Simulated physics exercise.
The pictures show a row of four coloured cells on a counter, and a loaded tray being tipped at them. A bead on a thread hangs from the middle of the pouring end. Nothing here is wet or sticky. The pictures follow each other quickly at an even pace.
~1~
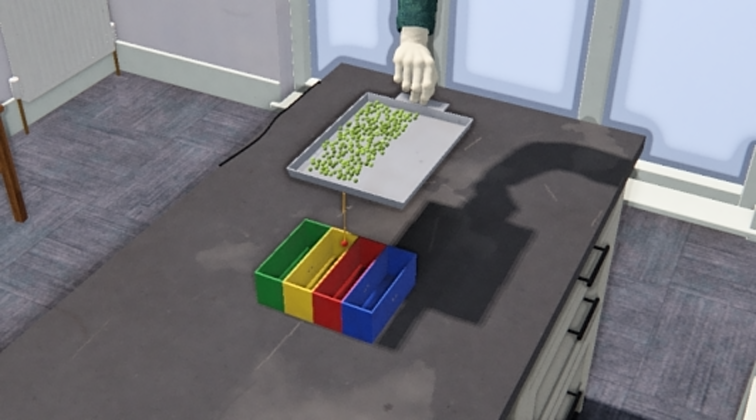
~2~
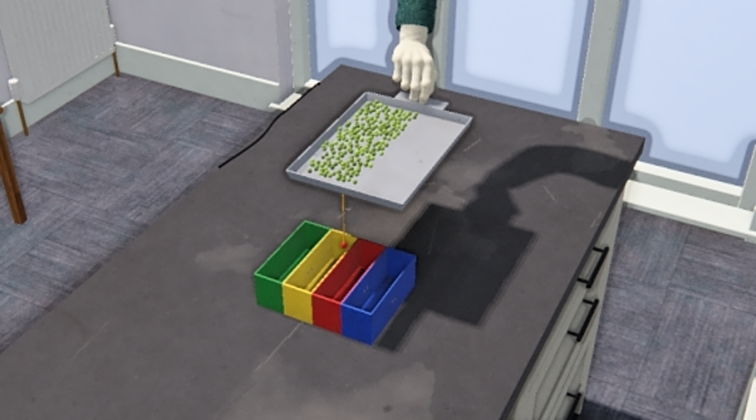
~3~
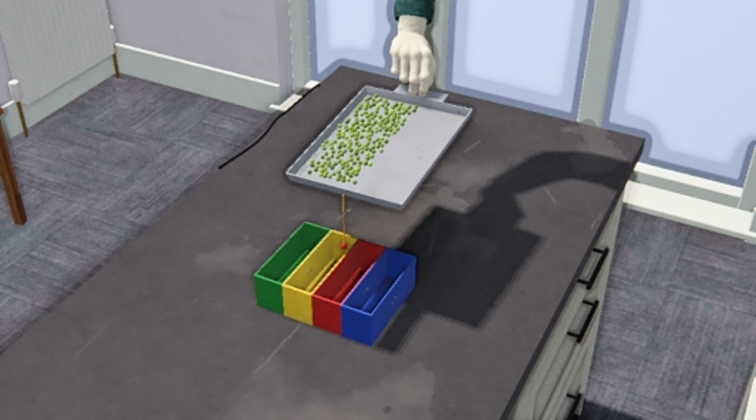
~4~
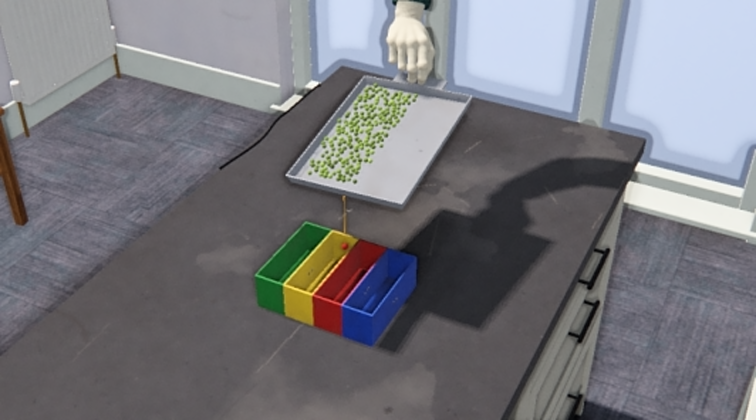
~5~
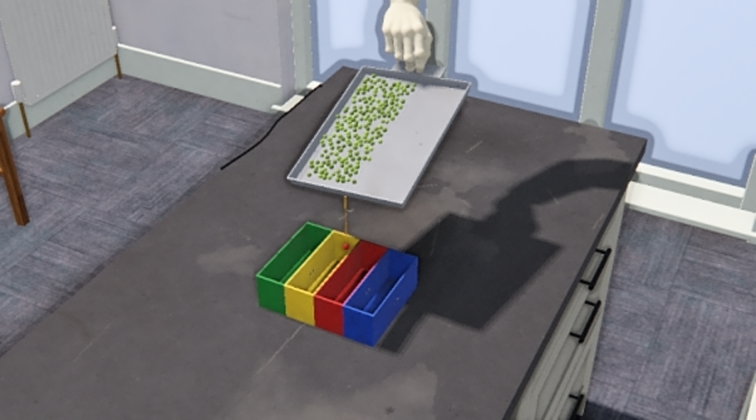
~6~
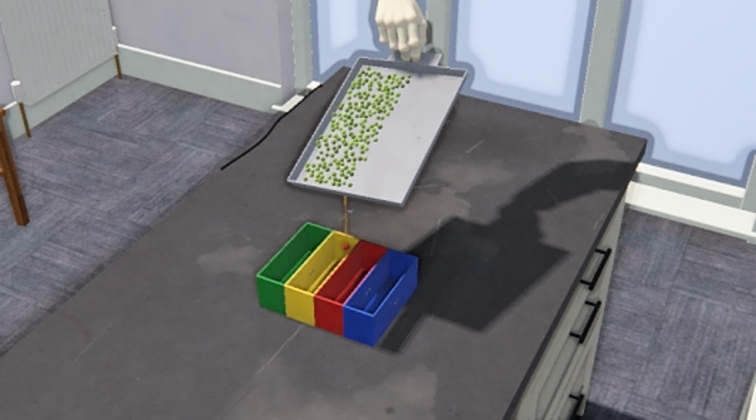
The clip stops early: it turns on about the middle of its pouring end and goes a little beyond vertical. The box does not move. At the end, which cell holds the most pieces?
It favours the green compartment.
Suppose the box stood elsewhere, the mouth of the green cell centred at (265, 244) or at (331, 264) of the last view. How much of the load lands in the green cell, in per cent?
Near 20 % and 0 %.
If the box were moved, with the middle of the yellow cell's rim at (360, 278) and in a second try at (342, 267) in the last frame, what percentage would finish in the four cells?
About 0 and 20 per cent.
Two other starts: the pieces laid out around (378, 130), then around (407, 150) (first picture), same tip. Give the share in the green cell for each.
About 50 and 50 per cent.
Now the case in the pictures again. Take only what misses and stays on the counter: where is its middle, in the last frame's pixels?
Around (230, 281).
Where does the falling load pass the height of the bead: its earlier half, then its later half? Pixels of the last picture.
Early half (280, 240), late half (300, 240).
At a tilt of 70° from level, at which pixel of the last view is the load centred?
At about (303, 193).
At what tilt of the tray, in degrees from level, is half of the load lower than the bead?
Around 85° of tilt.
Shortly afterwards, tray tipped steeply; near half on the tray; a little in the green cell; only a few in the yellow cell; near a quarter falling or outside the box.
Next, tray tipped past a quarter turn; near half in the green cell; a little in the yellow cell; near a third falling or outside the box.
Some moments later, tray tipped past a quarter turn; near two thirds in the green cell; a little in the yellow cell; near a third falling or outside the box.
In the end, tray tipped past a quarter turn; near two thirds in the green cell; a little in the yellow cell; none at all in the blue cell; none at all in the red cell; near a third outside the box.
